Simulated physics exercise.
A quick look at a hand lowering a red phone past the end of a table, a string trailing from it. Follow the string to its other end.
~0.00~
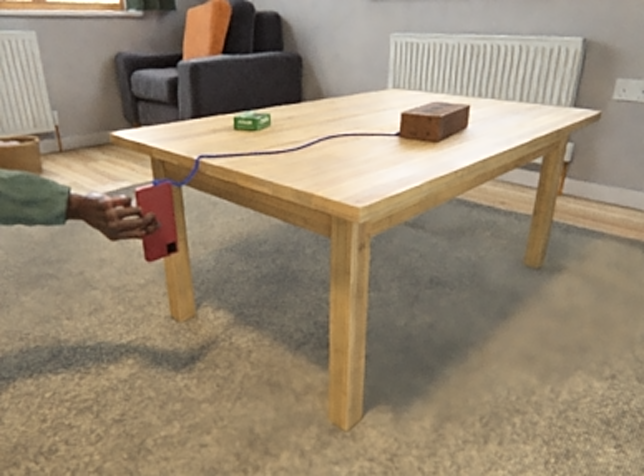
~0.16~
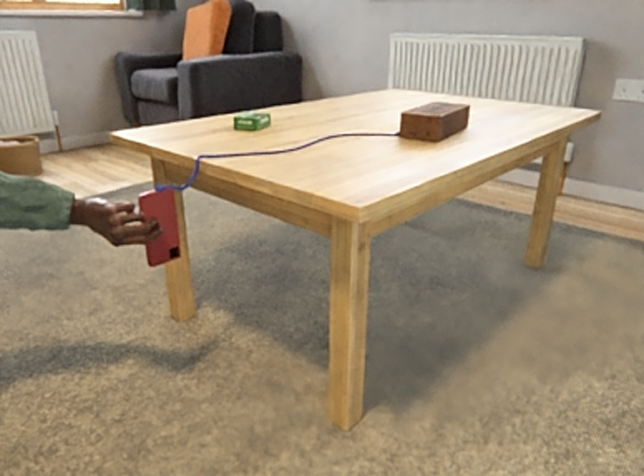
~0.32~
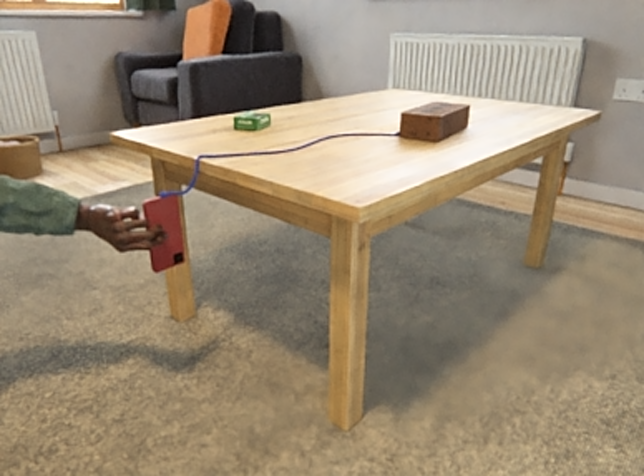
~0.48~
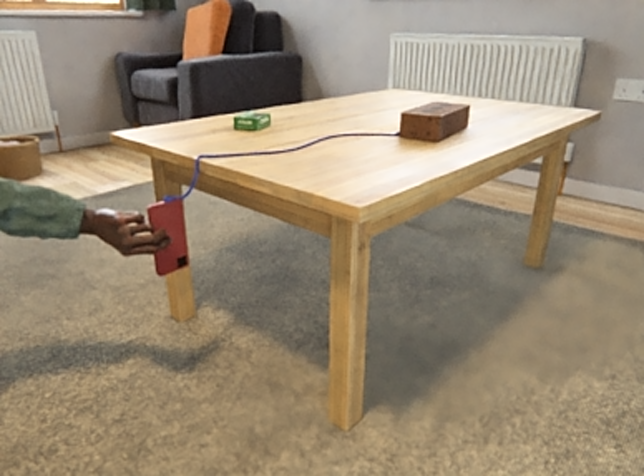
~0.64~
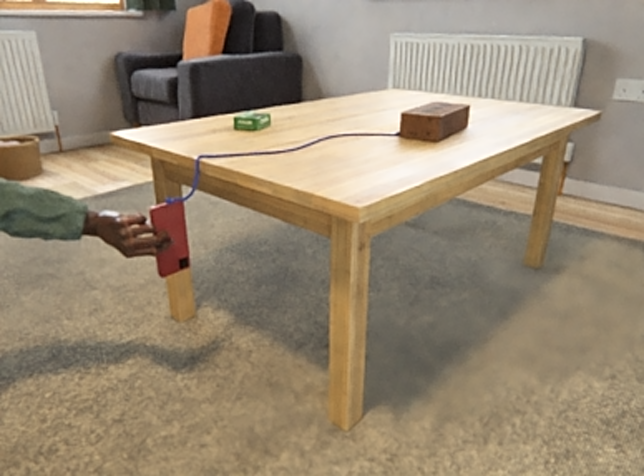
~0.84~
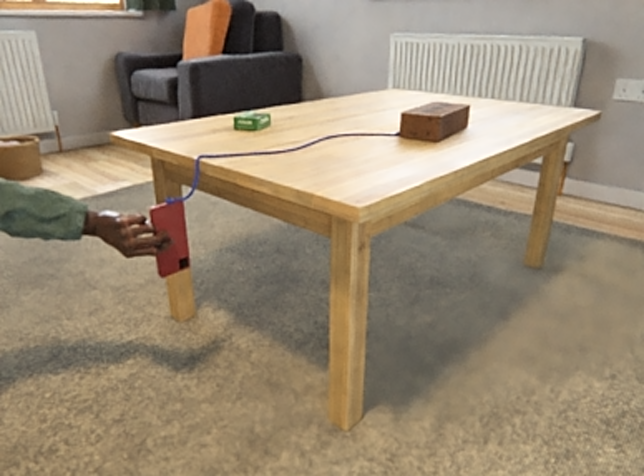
A hand holding a red phone beside a wooden table shifts slightly right and down, a string trailing to a brick on top.
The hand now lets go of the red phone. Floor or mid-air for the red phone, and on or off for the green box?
As it turns out, the red phone ends up dangling; the green box keeps its place.
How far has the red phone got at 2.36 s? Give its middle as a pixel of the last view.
Near (263, 275).
Around 1.46 s, phone above the floor near (241, 258); brick as before; box as before.
Around 2.36 s, phone above the floor near (263, 275); brick as before; box as before.
Finally, phone above the floor near (252, 283); brick as before; box as before. The red phone swings from the edge and the green box stays on top.
